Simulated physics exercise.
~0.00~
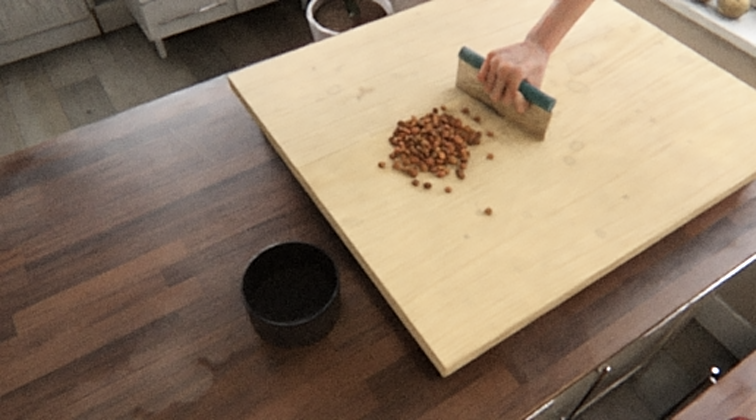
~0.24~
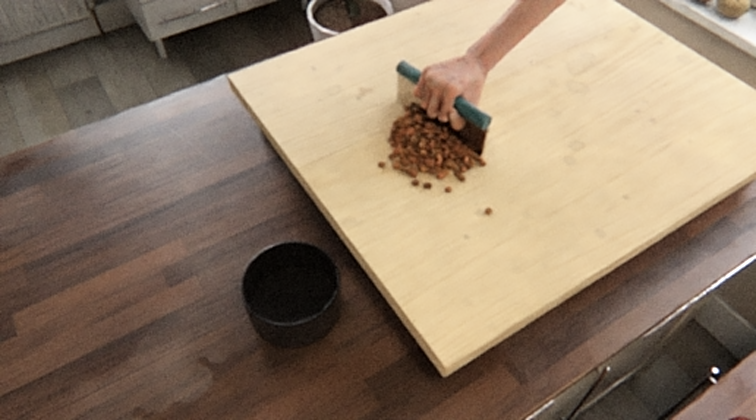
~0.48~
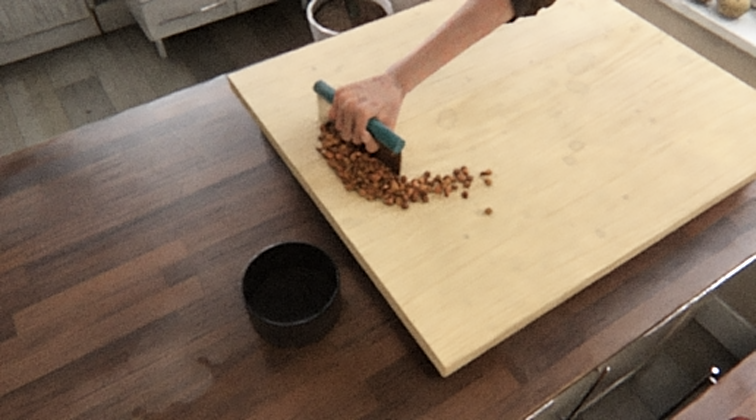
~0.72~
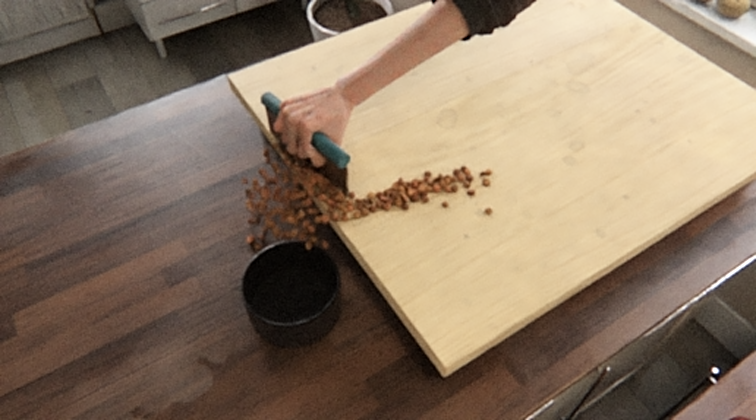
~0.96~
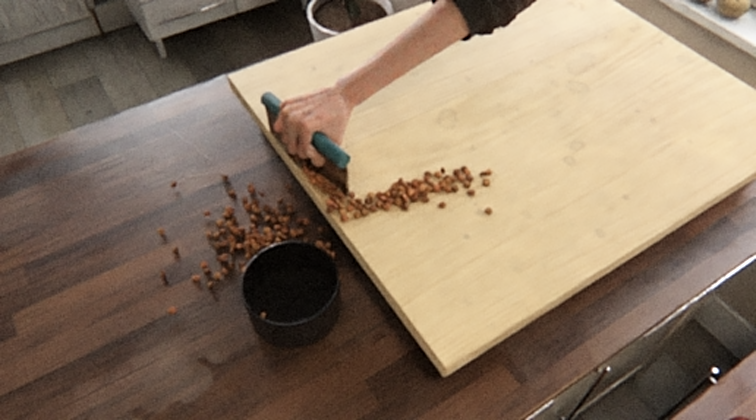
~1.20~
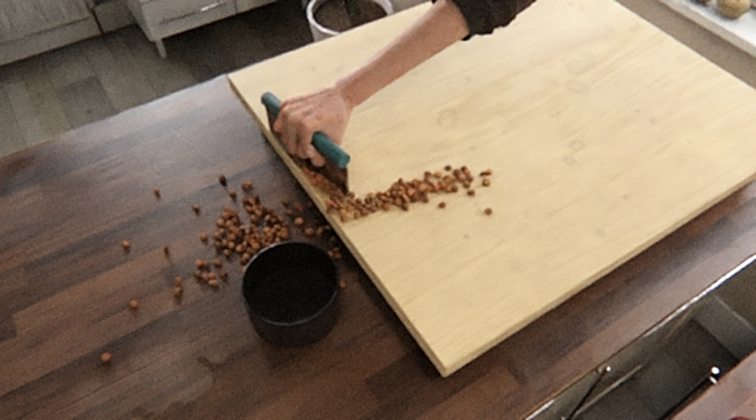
In a kitchen seen from above at an angle, a pale wooden board rests on a dark wood counter, with a black pot standing on the counter beside its left edge. A hand holding a scraper with a teal handle comes down behind a heap of small reddish-brown pieces on the board. It pushes them left, and the heap spreads into a trailing band. The scraper stops at the board's edge as many pieces spill over. They miss the pot and scatter across the counter around it, while the rest stay on the board in a long streak.
